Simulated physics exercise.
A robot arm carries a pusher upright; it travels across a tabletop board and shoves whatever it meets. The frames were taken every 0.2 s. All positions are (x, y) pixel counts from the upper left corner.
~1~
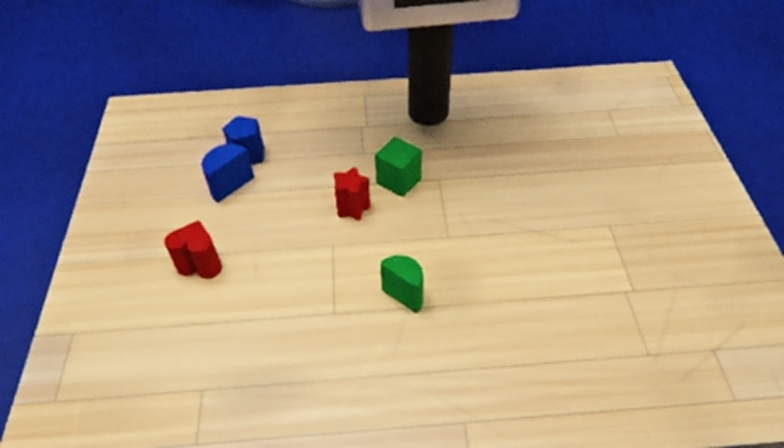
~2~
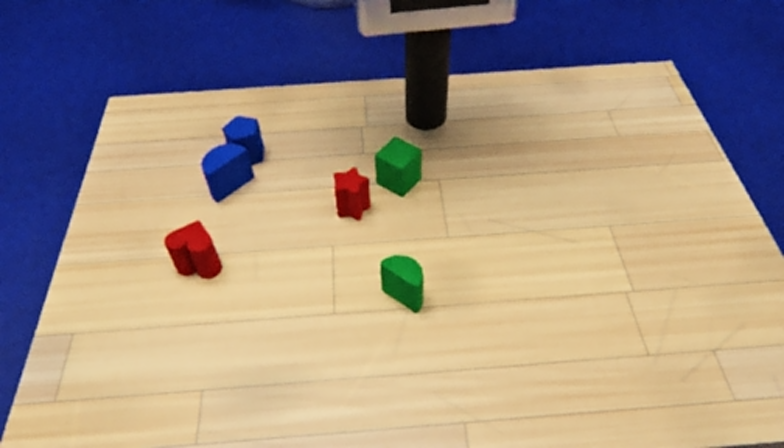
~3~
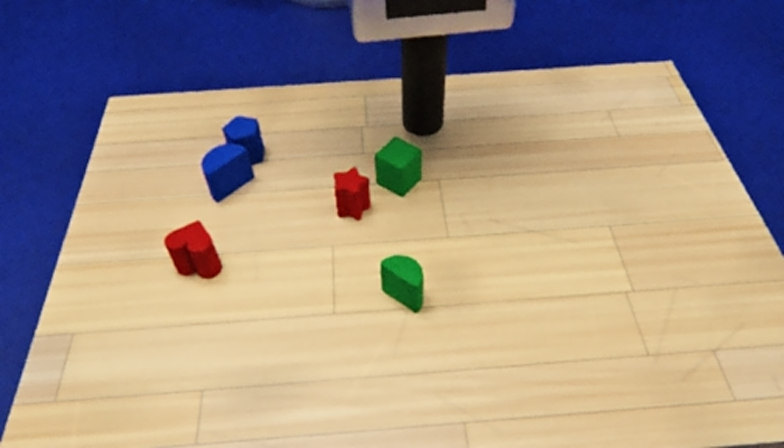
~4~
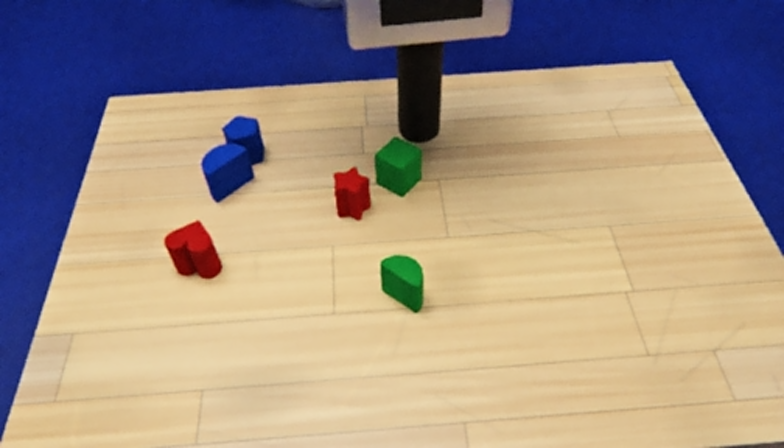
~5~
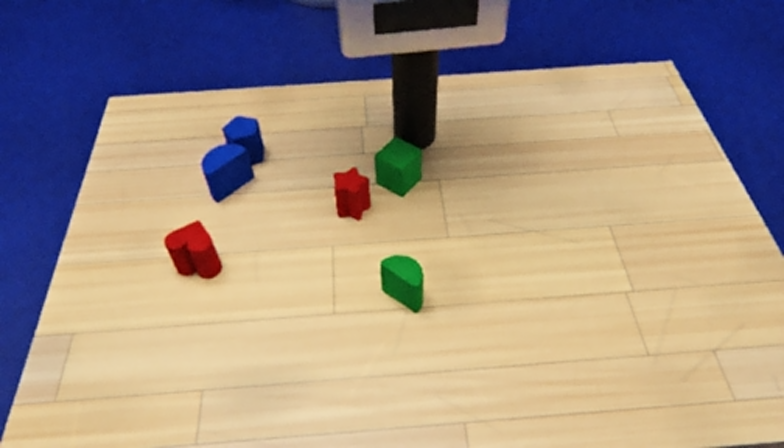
A black rod under a light-coloured machine part moved slowly down and slightly left across the wooden board toward the green cube, while the red, blue and green blocks all stayed still.
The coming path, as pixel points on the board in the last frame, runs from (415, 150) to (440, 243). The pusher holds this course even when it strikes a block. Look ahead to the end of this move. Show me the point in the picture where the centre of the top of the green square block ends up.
I'd place it at (389, 179), taking the centre of its top.
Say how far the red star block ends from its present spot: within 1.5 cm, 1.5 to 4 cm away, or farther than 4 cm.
It shifts by less than 1.5 cm.
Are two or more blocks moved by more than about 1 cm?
No.
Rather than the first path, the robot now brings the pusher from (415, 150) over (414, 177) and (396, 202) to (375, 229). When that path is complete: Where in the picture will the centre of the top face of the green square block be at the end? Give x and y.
The point I'd pick in the picture is (355, 231).
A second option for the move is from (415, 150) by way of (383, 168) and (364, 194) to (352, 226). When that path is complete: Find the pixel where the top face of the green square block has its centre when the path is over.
Its top centre is at about (392, 203).
What follows on the original path. One third of the way, pusher at (423, 166); green square block at (393, 171), turned 20° clockwise.
Two thirds of the way, pusher at (432, 197); green square block at (389, 179), turned 40° clockwise.
At the end, pusher at (441, 230); red star block not moved; green square block at (389, 179), turned 40° clockwise; green half-round block not moved.
